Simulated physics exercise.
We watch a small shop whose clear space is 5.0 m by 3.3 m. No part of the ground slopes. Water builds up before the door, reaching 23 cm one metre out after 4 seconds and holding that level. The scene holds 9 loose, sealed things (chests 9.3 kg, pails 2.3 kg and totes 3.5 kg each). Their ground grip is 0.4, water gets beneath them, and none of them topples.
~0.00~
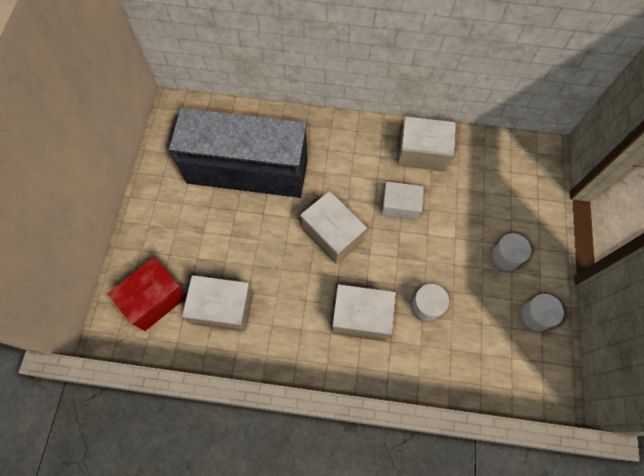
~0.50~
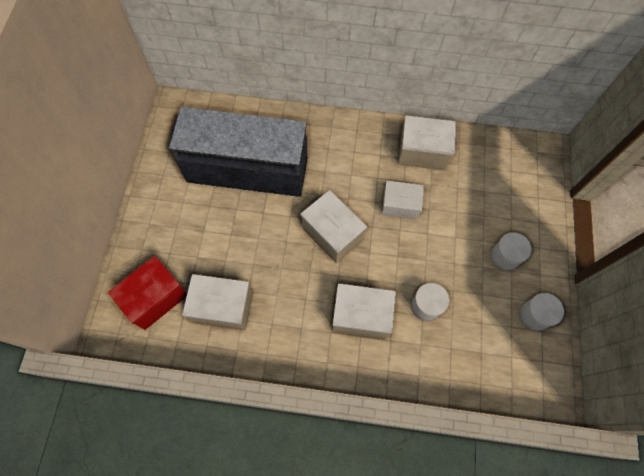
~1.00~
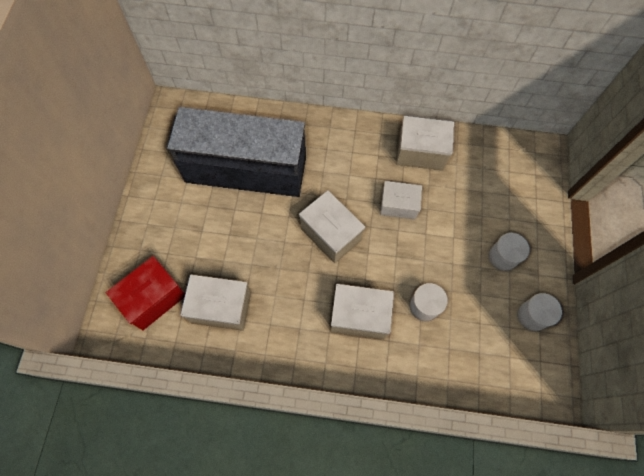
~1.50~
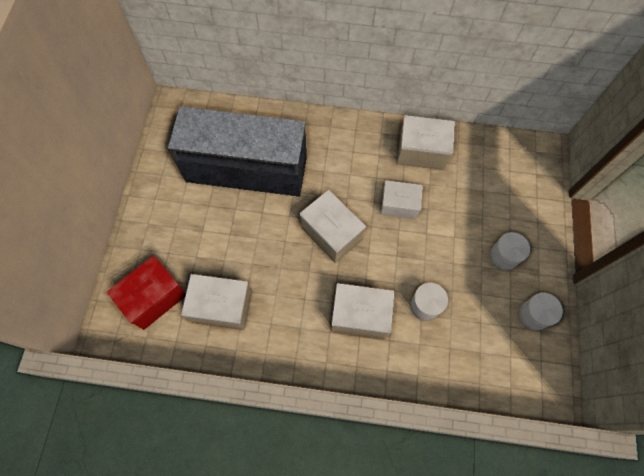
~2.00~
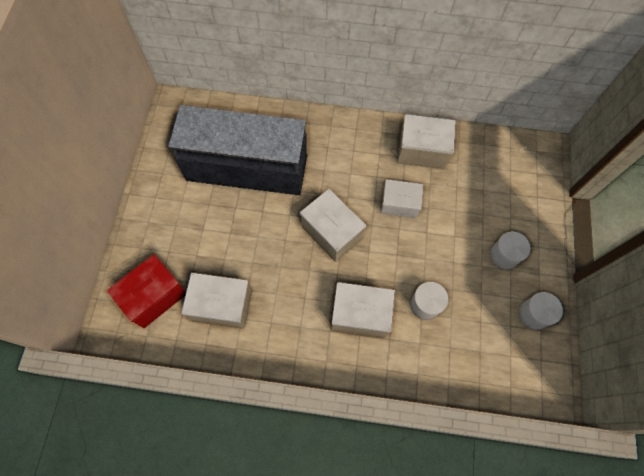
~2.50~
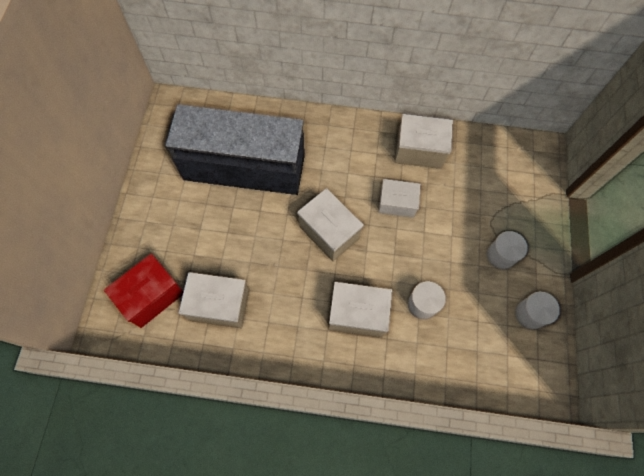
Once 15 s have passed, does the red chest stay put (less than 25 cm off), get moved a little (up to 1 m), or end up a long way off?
It gets moved a little.
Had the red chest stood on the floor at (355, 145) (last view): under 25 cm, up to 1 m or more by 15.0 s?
Result: It drifts a great deal.
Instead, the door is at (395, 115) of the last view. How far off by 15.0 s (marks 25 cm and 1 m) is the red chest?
That would leave the red chest a long way off.
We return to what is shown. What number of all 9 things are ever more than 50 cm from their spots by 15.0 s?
All told, that gives 8.
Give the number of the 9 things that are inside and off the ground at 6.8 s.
At that time the total is 5.
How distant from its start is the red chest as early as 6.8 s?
Around 0 cm from the start by that time.
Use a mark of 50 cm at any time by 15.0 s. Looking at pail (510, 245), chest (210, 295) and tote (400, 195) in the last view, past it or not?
First greater, then greater, then greater.
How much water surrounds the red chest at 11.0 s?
The depth there is around 13 cm.
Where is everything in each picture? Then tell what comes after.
The first frame shows the red chest at (143, 290), on the bottom; water covers 0.0 m2; 0 of 9 have shifted.
The second frame shows the red chest at (143, 288), on the bottom; water covers 0.0 m2; 0 of 9 have shifted.
The third frame shows the red chest at (141, 289) rests on the ground; 0.0 m2 under water; 0 of 9 have shifted.
The fourth frame shows the red chest at (142, 288), on the bottom; water covers 0.0 m2; 0 of 9 have shifted.
The fifth frame shows the red chest at (142, 287), on the bottom; water covers 0.0 m2; 0 of 9 have shifted.
The sixth frame shows the red chest at (140, 286), on the bottom; 0.5 m2 under water; 0 of 9 have shifted.
After 3.5 s the red chest is near (140, 286), 0.0 m from its start, aground; 0 afloat.
After 6.8 s the red chest is near (139, 287), 0.0 m from its start, aground; 5 afloat.
After 11.0 s the red chest is near (124, 292), 0.1 m from its start, afloat; 8 afloat.
After 15.0 s the red chest is near (212, 268), 0.7 m from its start, afloat; 9 afloat.
